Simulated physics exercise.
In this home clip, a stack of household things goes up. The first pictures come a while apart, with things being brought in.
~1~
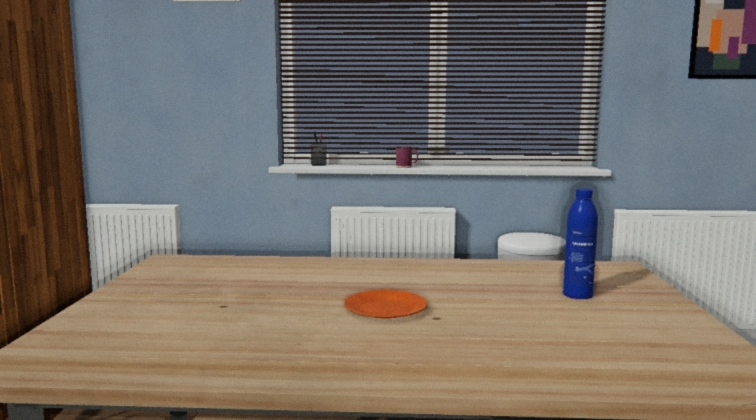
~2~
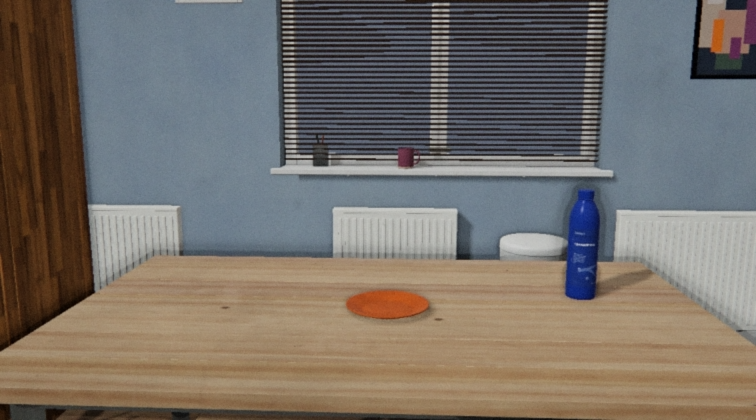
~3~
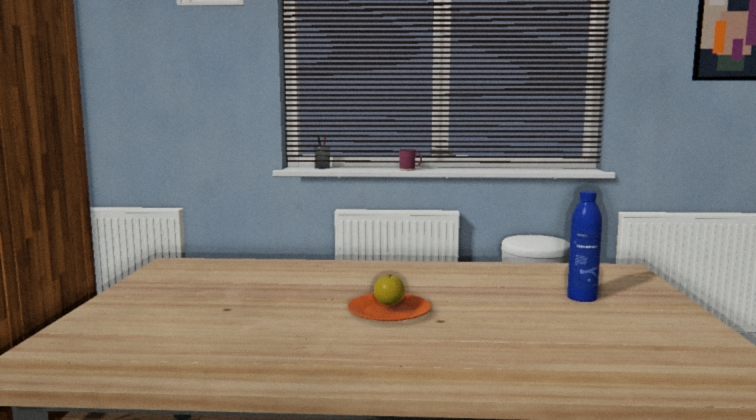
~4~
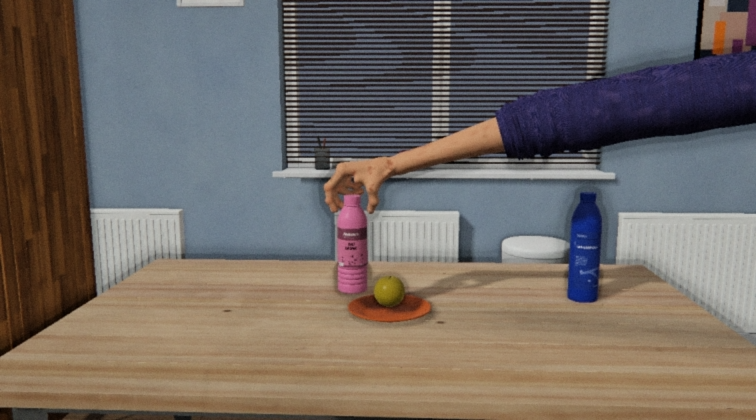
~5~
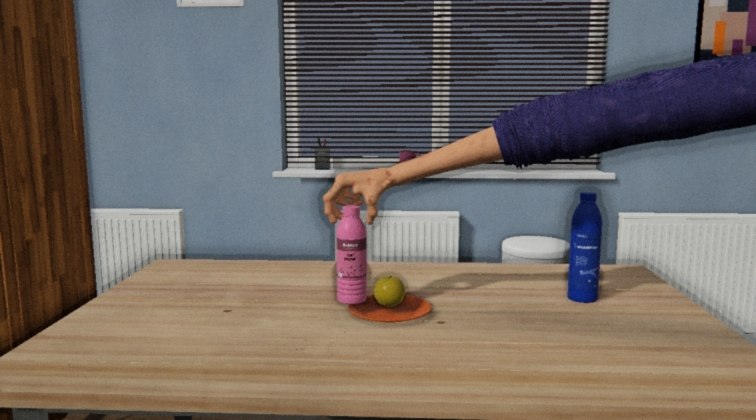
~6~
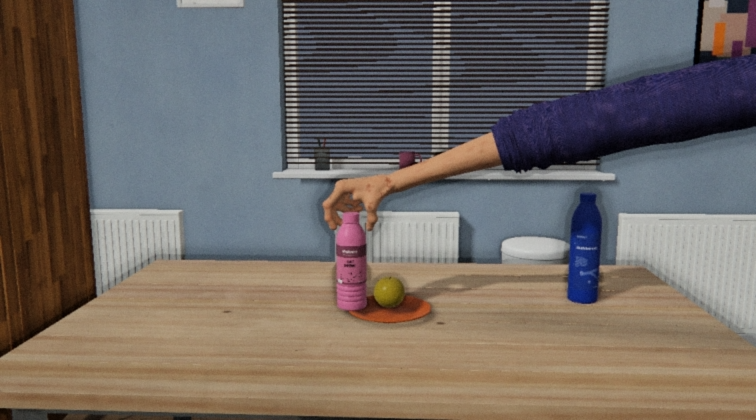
On a wooden table by a window, an orange plate sits left of a blue bottle, and a yellow apple appears on the plate. A hand reaching from the right then lowers a pink bottle at the plate's left edge.
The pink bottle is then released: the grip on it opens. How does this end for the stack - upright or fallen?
It ends upright.
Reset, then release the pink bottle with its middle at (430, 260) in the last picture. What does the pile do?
Result: Pile standing.
Then, 0.30 s later than the last frame, all is still.
Then, 0.70 s later than the last frame, pink bottle resting near (351, 260).
When it is over, all 4 as before. End places, in pixels of the last picture, pink bottle near (351, 260). The pile holds.
